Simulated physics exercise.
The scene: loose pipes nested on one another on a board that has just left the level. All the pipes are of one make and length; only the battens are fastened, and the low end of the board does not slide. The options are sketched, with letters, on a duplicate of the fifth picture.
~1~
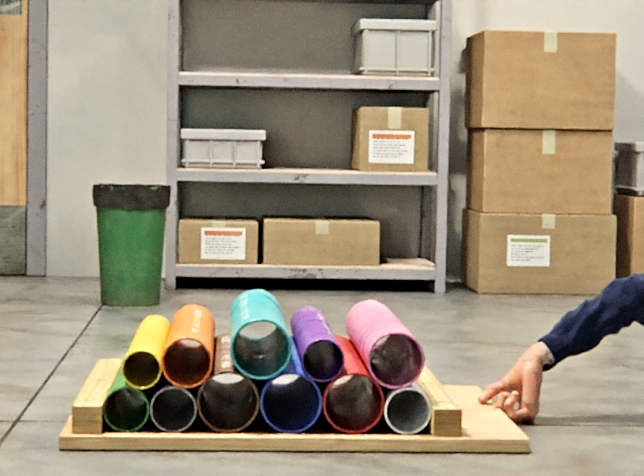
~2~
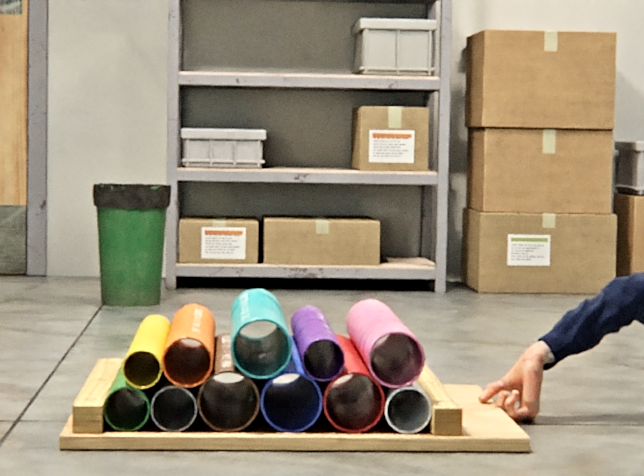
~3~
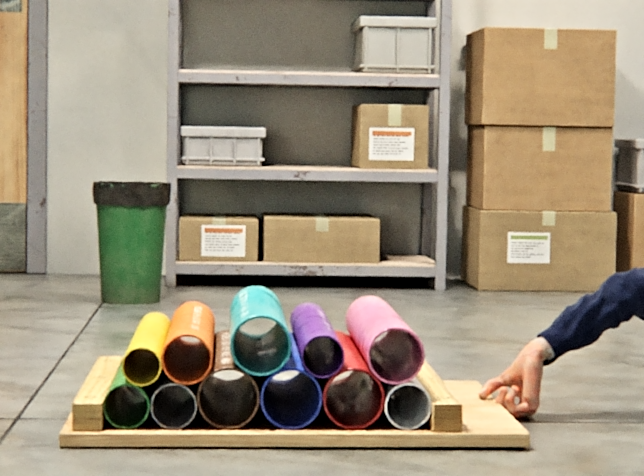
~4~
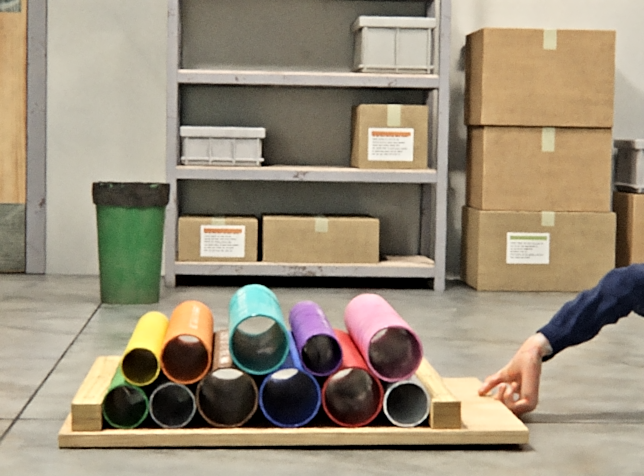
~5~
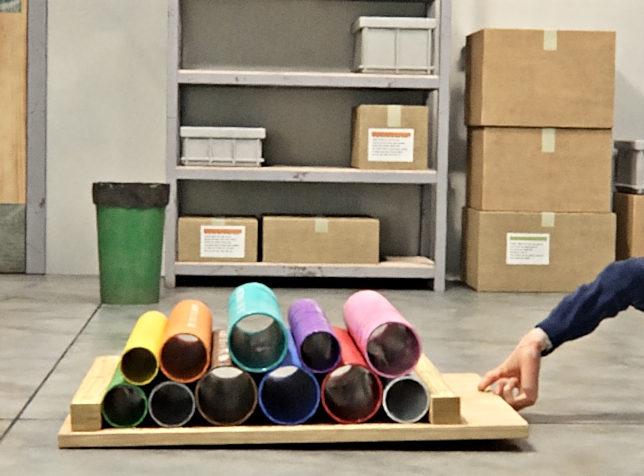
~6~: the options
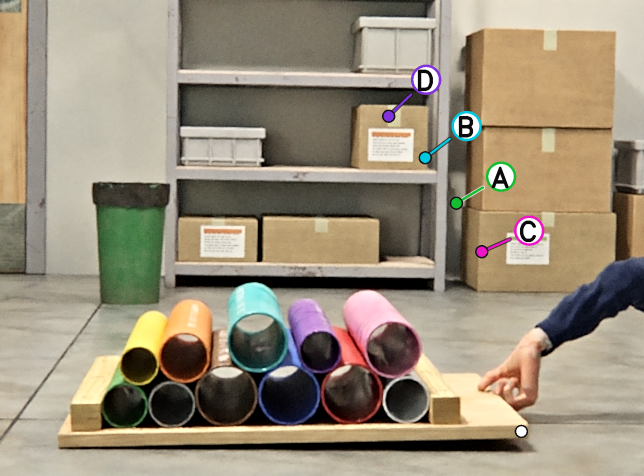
A hand reached in from the right and held the end of a wooden board stacked with colorful pipes between two wooden blocks, and the board shifted very slightly while the pipes stayed nested together.
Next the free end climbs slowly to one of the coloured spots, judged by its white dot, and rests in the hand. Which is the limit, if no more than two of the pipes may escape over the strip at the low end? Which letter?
Lift it to C and no more.
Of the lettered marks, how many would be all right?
One of them.
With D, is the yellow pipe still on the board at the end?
No, with D.
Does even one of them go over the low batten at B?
At B: Yes.
On the marked copy, A at (457, 203); B at (425, 158); C at (482, 252); D at (388, 116); the white dot at (521, 432).
Following C. Soon after the start, board at 16°.
Later, board at 25°.
In the end, board at 25°, two over the low batten (orange, yellow).
As for the rest, A three over the low batten (orange, turquoise, yellow); B four over the low batten (orange, turquoise, yellow, purple); D five over the low batten.
